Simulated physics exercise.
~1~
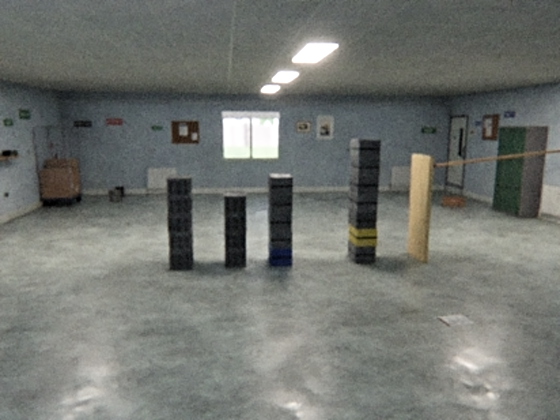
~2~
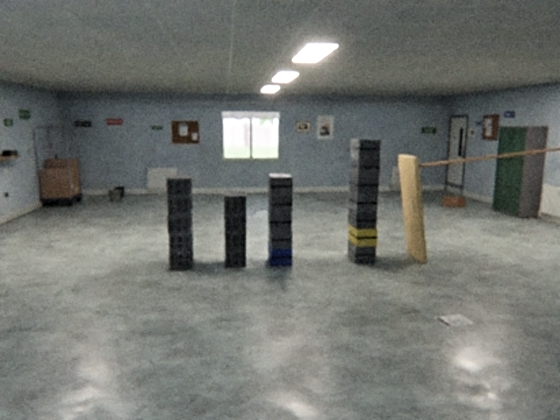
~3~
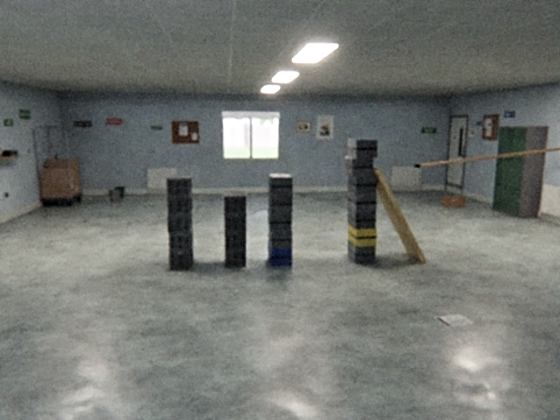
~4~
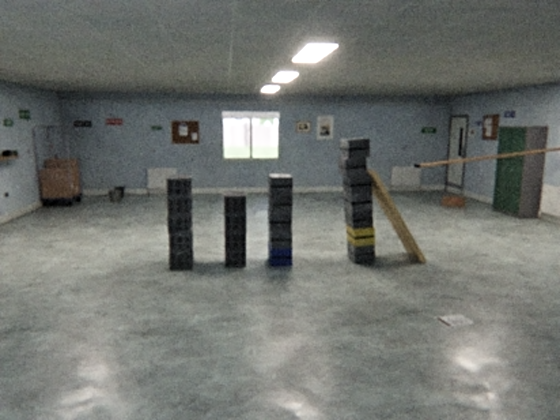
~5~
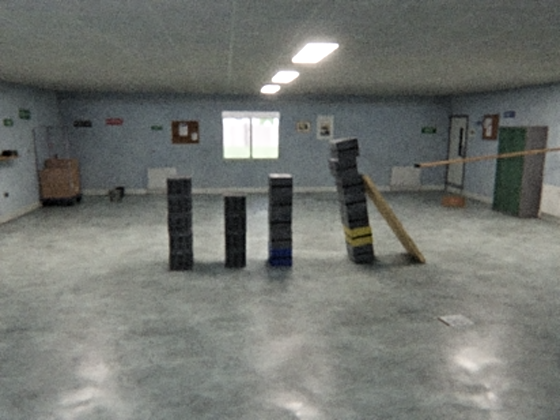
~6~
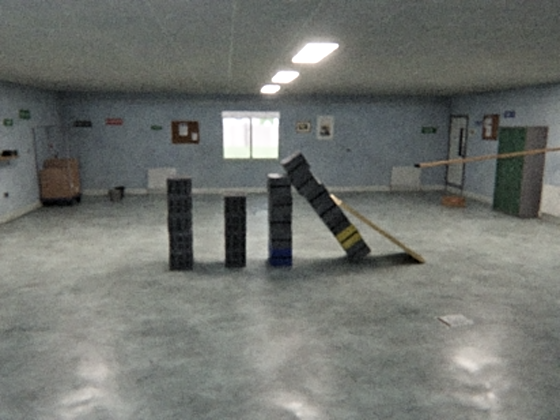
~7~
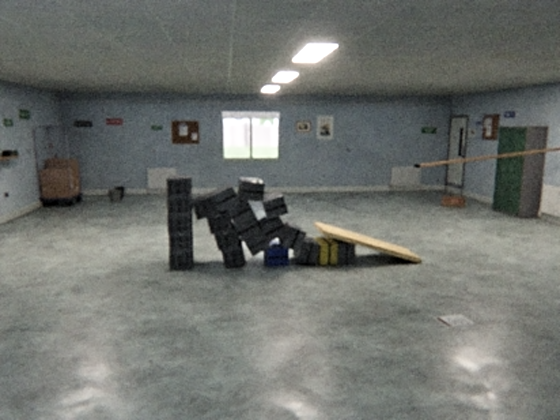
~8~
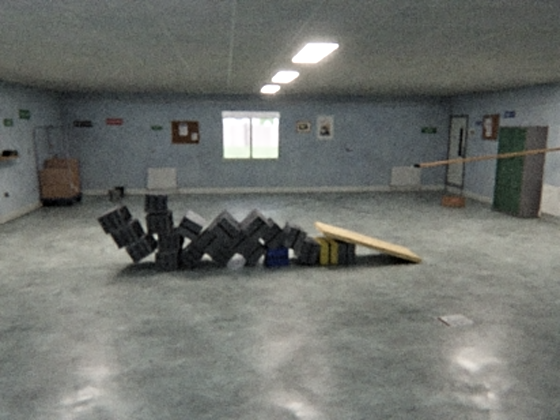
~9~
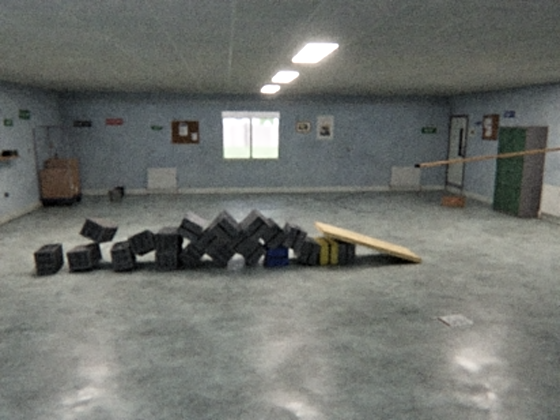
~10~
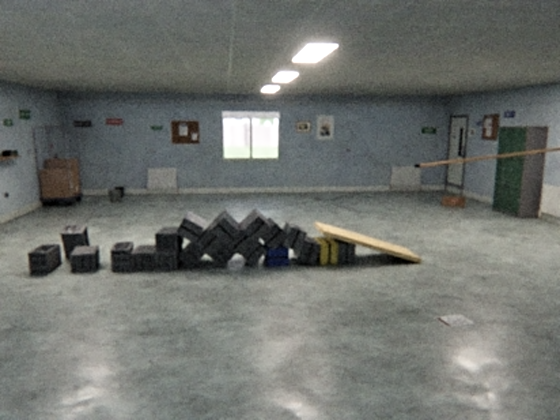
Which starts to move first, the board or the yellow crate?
The board moves first. It is already leaning against the tallest column before the yellow crate begins to tilt.
